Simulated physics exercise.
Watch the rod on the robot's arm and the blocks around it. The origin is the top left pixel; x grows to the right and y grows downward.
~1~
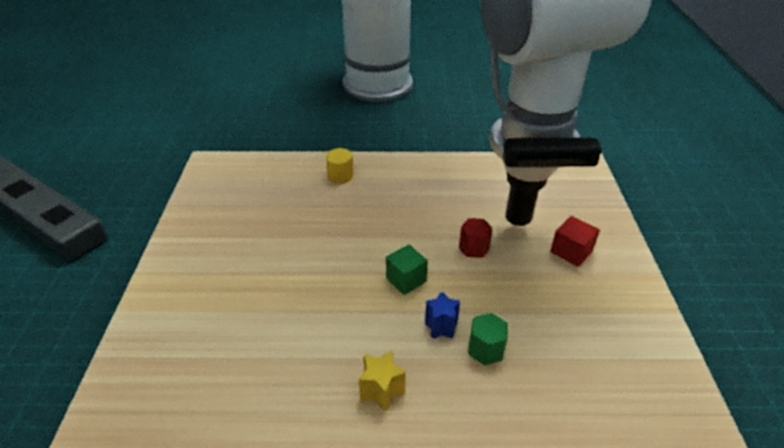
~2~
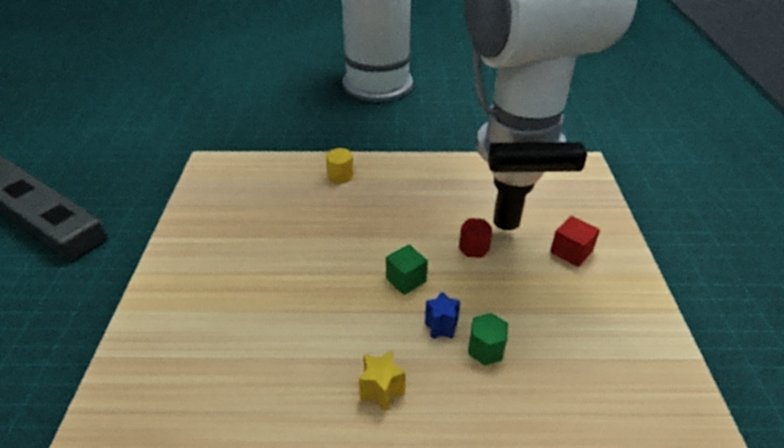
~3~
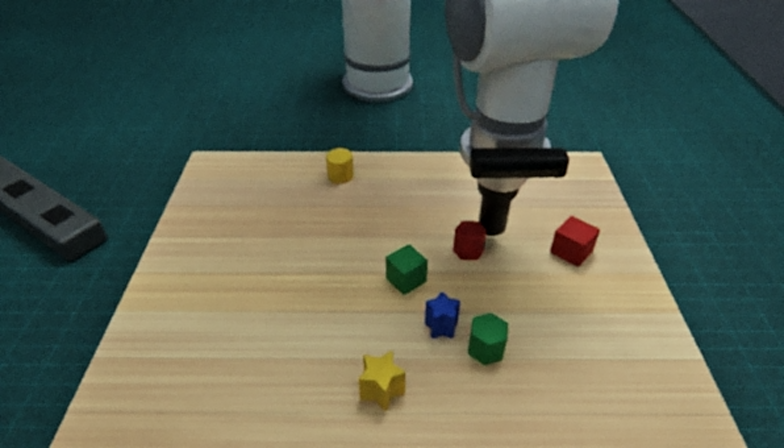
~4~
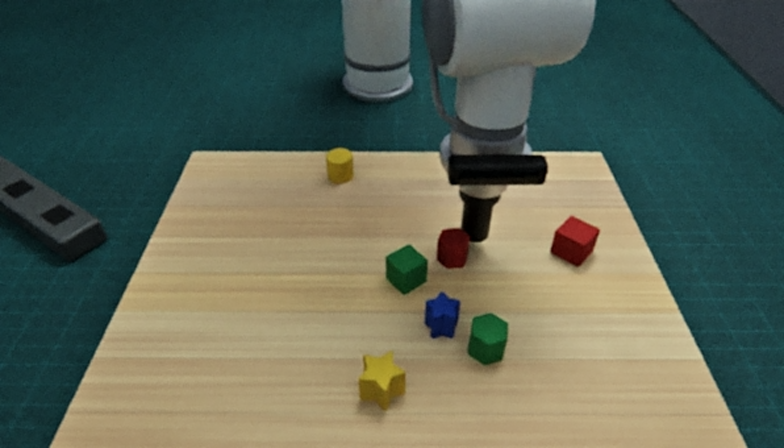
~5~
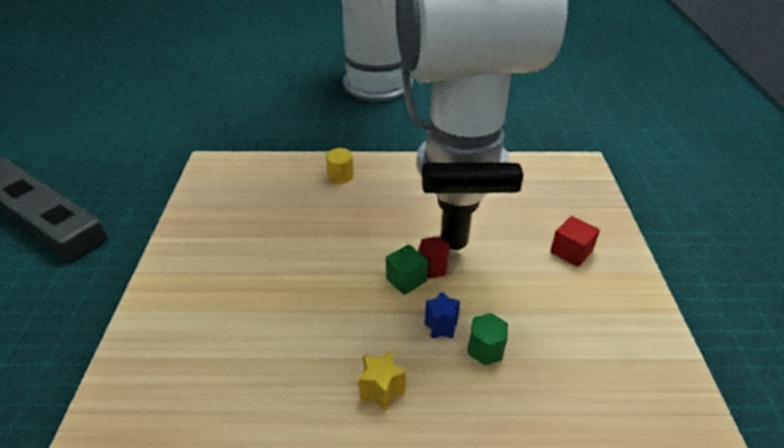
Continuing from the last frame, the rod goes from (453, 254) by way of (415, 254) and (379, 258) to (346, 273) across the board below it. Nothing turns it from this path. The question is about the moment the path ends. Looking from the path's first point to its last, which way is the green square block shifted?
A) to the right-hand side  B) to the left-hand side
I'll go with B - to the left-hand side.
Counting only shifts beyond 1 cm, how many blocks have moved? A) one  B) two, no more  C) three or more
B - two, no more.
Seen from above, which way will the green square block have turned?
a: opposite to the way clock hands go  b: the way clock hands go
Answer: A.
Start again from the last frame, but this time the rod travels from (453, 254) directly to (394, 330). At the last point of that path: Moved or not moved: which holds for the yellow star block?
The answer is that it remains undisturbed.
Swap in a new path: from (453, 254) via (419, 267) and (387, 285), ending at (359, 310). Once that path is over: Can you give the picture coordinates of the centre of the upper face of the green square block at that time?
The point I'd pick in the picture is (301, 320).
What follows on the original path. One third of the way, rod at (414, 241); green square block at (387, 271), turned 25° anticlockwise; red hexagonal block at (405, 252), turned 25° anticlockwise.
Two thirds of the way, rod at (378, 245); green square block at (383, 280), turned 30° anticlockwise; red hexagonal block at (391, 256), turned 60° anticlockwise.
At the end, rod at (345, 260); green square block at (383, 280), turned 30° anticlockwise; red hexagonal block at (391, 256), turned 65° anticlockwise.
